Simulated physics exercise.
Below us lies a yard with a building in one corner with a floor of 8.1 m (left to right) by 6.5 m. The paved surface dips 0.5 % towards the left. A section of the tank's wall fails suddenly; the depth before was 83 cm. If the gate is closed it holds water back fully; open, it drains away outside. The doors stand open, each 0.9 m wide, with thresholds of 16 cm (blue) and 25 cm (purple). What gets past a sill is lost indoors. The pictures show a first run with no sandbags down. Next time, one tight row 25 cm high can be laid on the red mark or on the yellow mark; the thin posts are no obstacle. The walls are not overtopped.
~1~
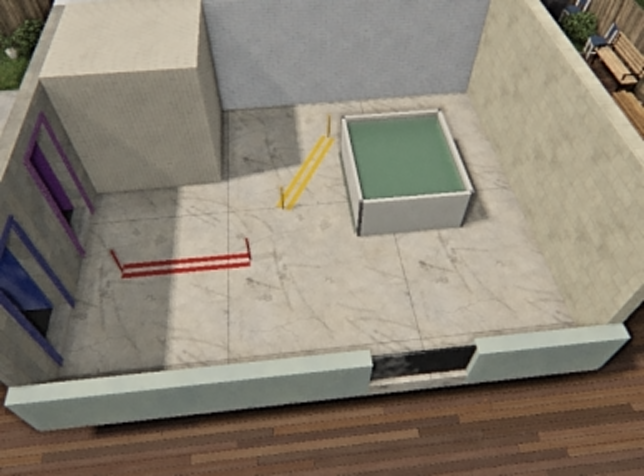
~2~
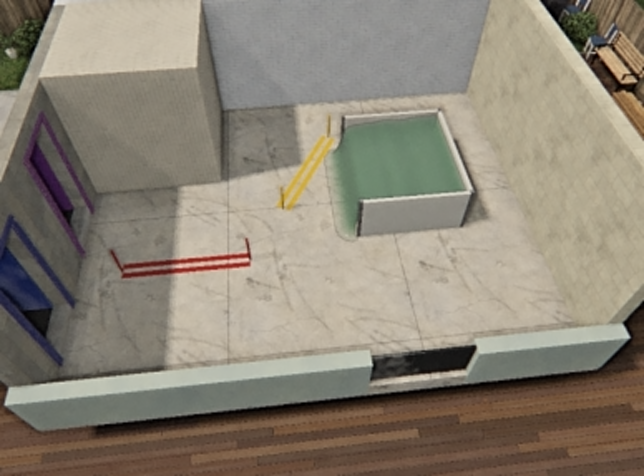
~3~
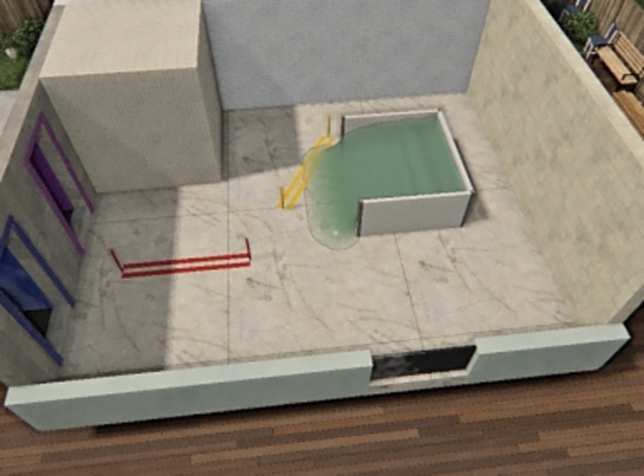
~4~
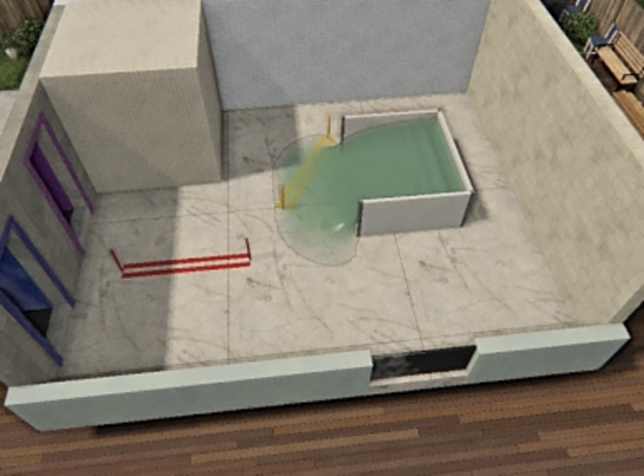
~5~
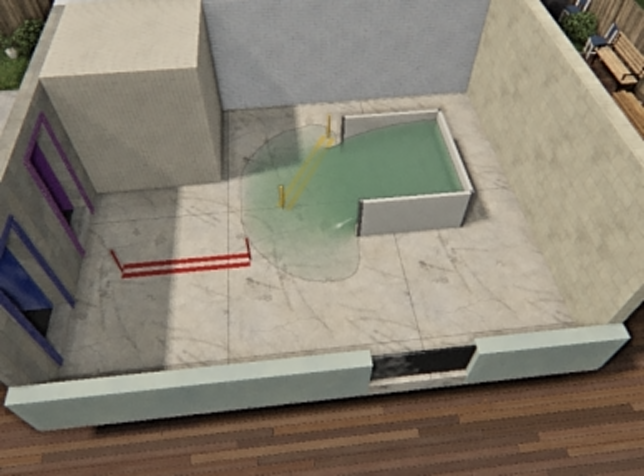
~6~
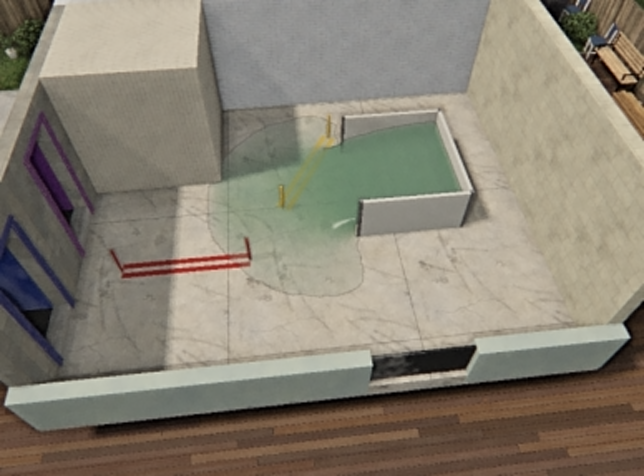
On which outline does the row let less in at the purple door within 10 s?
Choose yellow.
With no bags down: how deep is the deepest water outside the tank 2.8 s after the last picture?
Roughly 40 cm.
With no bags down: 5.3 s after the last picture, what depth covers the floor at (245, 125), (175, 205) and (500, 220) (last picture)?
Roughly 8, 7 and 2 cm, in turn.
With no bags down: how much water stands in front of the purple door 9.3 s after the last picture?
About 8.5 cm.
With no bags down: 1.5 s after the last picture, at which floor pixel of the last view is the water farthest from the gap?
Near (58, 381).
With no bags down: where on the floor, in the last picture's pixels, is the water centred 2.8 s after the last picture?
Around (233, 220).
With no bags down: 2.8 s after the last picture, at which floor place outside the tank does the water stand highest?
Near (56, 393).
Then, 0.7 s after the last picture water covers 45 % of the floor and is deepest (43 cm) near (228, 172) in the run without bags; in at the purple door, 0 L with no bags, 0 L with the row on red, 0 L on yellow.
Then, 1.5 s after the last picture water covers 55 % of the floor and is deepest (43 cm) near (228, 115) in the run without bags; in at the purple door, 36 L with no bags, 69 L with the row on red, 0 L on yellow.
Then, 2.8 s after the last picture water covers 65 % of the floor and is deepest (40 cm) near (56, 393) in the run without bags; in at the purple door, 91 L with no bags, 197 L with the row on red, 7 L on yellow.
Then, 5.3 s after the last picture water covers 90 % of the floor and is deepest (18 cm) near (257, 224) in the run without bags; in at the purple door, 94 L with no bags, 202 L with the row on red, 7 L on yellow.
Then, 9.3 s after the last picture water covers 100 % of the floor and is deepest (16 cm) near (545, 351) in the run without bags; in at the purple door, 94 L with no bags, 202 L with the row on red, 7 L on yellow.
